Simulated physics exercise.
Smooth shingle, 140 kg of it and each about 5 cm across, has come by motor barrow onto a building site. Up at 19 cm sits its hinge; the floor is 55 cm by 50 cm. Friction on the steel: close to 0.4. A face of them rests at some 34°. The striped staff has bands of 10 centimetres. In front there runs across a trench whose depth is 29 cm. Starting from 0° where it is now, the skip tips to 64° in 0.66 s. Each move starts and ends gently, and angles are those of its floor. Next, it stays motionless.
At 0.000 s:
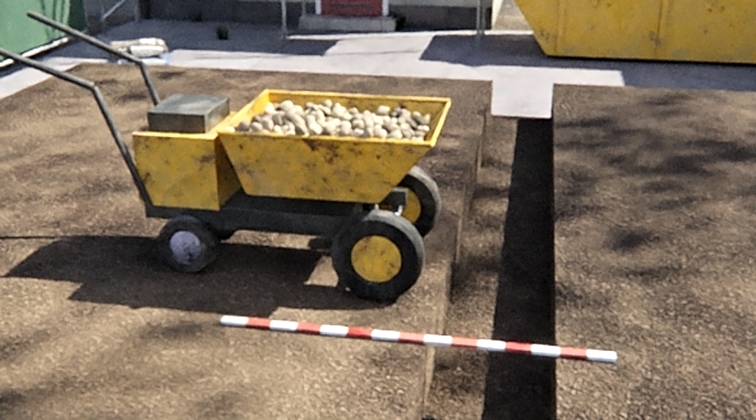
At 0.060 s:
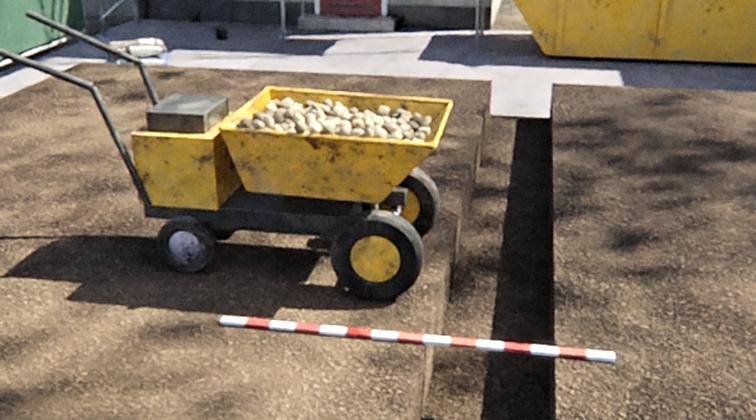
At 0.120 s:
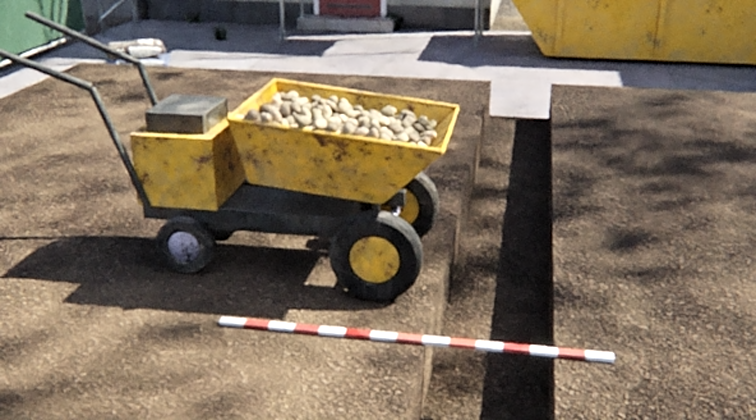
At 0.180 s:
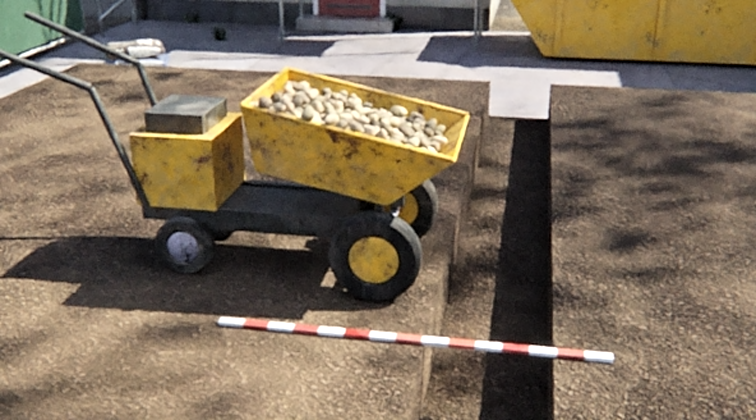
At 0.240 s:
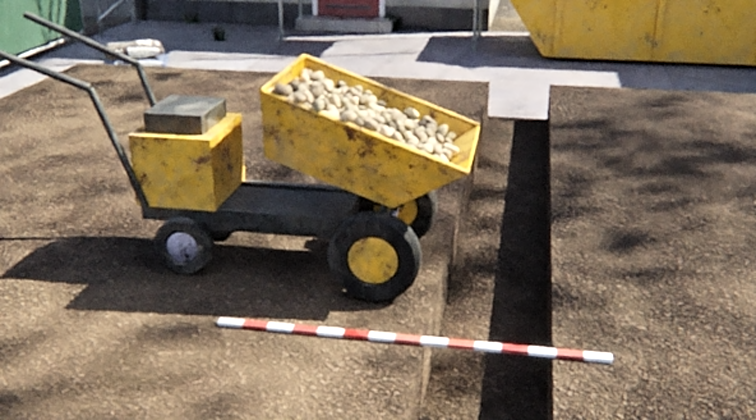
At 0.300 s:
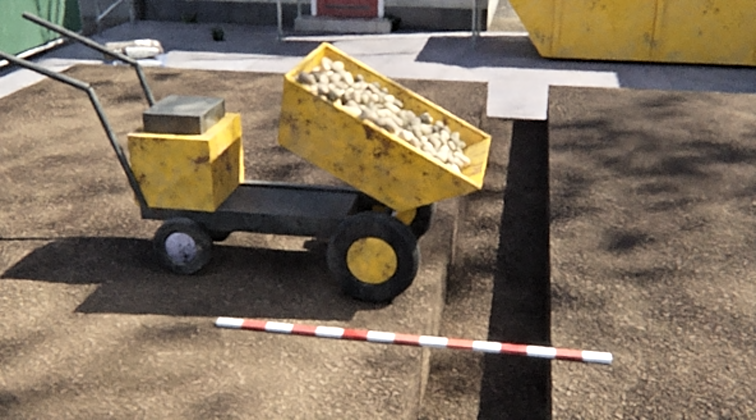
On a sunlit building site, a yellow motor barrow full of smooth, pale stones stands beside a narrow trench, with a red-and-white staff in front. Its skip starts level, then tilts gently to the right. The back edge rises steadily higher, leaving the skip steeply slanted with the stones still inside.
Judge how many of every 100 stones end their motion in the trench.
I would put it near 45 out of 100.
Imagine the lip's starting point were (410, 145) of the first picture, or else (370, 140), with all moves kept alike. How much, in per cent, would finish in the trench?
Around 60 and then 90 percent.
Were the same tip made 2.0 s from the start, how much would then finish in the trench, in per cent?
Trench share: Approx. 65%.
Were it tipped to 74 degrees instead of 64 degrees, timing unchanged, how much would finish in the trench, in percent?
I'd guess some 50 in a hundred.
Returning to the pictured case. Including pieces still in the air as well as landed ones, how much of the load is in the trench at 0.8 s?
Close to 15 per cent at that time.
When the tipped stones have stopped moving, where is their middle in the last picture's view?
(570, 279).
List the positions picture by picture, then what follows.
The skip is at 0°, its lip at (432, 145); the top of the load is at (322, 117), in the first picture.
The skip is at 1°, its lip at (434, 146); the top of the load is at (313, 114); the stones move at 0.3 m/s on average, in the second picture.
The skip is at 6°, its lip at (442, 152); the top of the load is at (303, 106); the stones move at 0.7 m/s on average, in the third picture.
The skip is at 12°, its lip at (454, 160); the top of the load is at (292, 94); the stones move at 1.0 m/s on average, in the fourth picture.
The skip is at 19°, its lip at (467, 173); the top of the load is at (306, 82); the stones move at 1.1 m/s on average, in the fifth picture.
The skip is at 28°, its lip at (480, 188); the top of the load is at (323, 71); the stones move at 1.2 m/s on average, in the sixth picture.
After 0.5 s the floor is at 55°; 100 % in the skip; the foremost stones are at (495, 207).
After 0.8 s the floor is at 64°; 76 % in the skip, 13 % in the trench, 11 % past the trench; the foremost stones are at (590, 285).
After 1.1 s the floor is at 64°; 28 % in the skip, 20 % in the trench, 52 % past the trench; the foremost stones are past the picture's edge.
After 3.1 s the floor is at 64°; 0 % in the skip, 45 % in the trench, 55 % past the trench; the foremost stones are past the picture's edge.
